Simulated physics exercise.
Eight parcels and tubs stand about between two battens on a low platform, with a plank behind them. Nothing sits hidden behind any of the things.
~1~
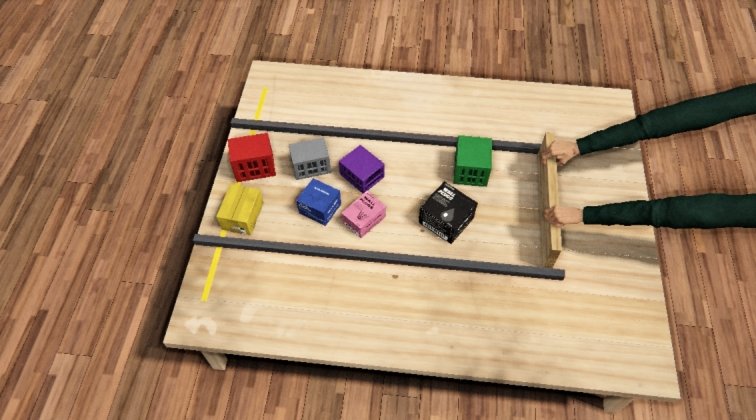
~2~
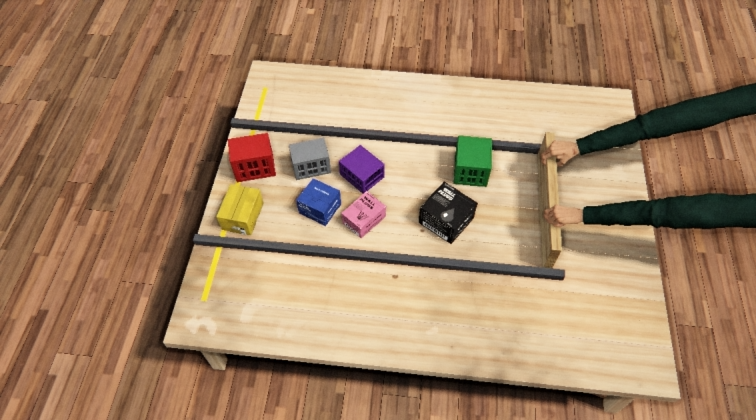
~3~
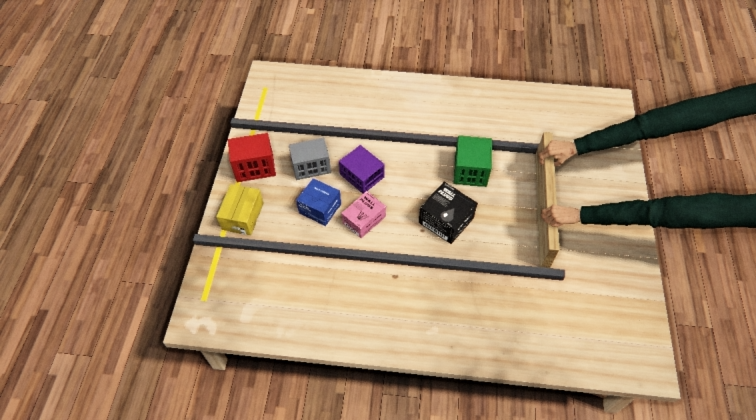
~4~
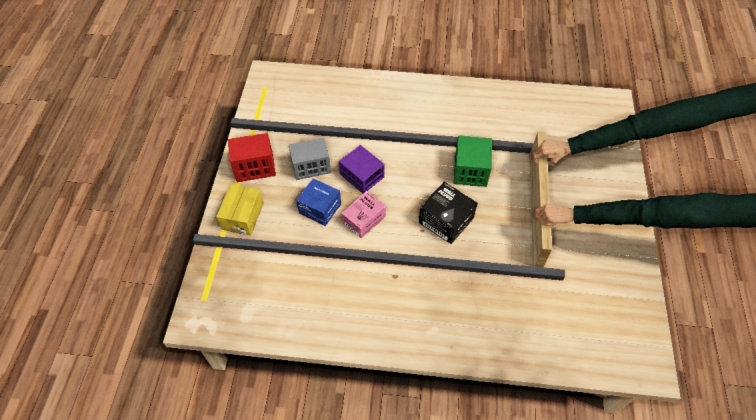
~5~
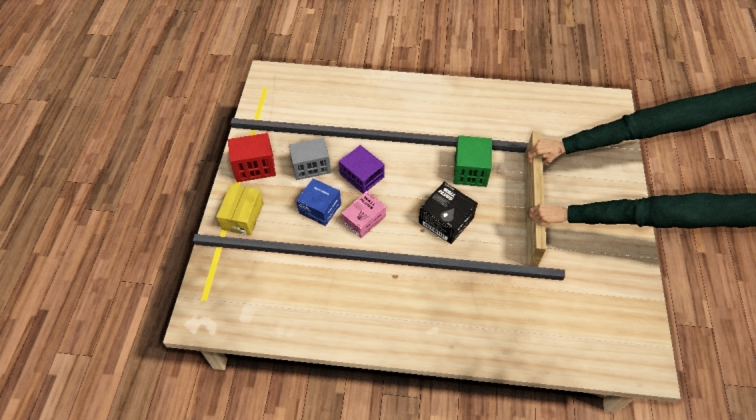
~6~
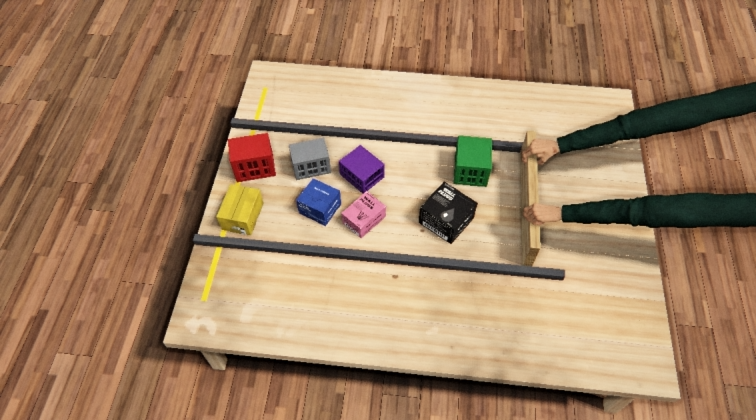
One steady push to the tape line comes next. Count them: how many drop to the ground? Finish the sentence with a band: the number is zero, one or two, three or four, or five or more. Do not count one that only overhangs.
The number is five or more.
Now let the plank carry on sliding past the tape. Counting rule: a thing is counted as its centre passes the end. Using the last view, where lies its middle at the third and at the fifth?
Its centre point is roughly (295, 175) and later (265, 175).
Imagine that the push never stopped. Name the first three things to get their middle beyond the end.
Earliest first: The yellow parcel, the red crate, the blue box.
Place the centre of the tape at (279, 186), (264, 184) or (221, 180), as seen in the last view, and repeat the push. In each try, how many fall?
In that order 3, 5 and 8.
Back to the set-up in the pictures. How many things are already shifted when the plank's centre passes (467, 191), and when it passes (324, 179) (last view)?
It comes to 2 for the first spot, 8 for the other.
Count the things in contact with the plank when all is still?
2 in contact.
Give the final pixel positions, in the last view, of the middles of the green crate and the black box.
Result: One about (229, 140), other about (207, 203).
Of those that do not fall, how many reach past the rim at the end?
The tally is 2.
Soon after, none off yet; red crate at rest near (252, 158); yellow parcel at rest near (241, 210); grey crate at rest near (310, 159).
In the end, the number that fall off is five or more; gone, pink box, purple crate, blue box, grey crate, yellow parcel and red crate.
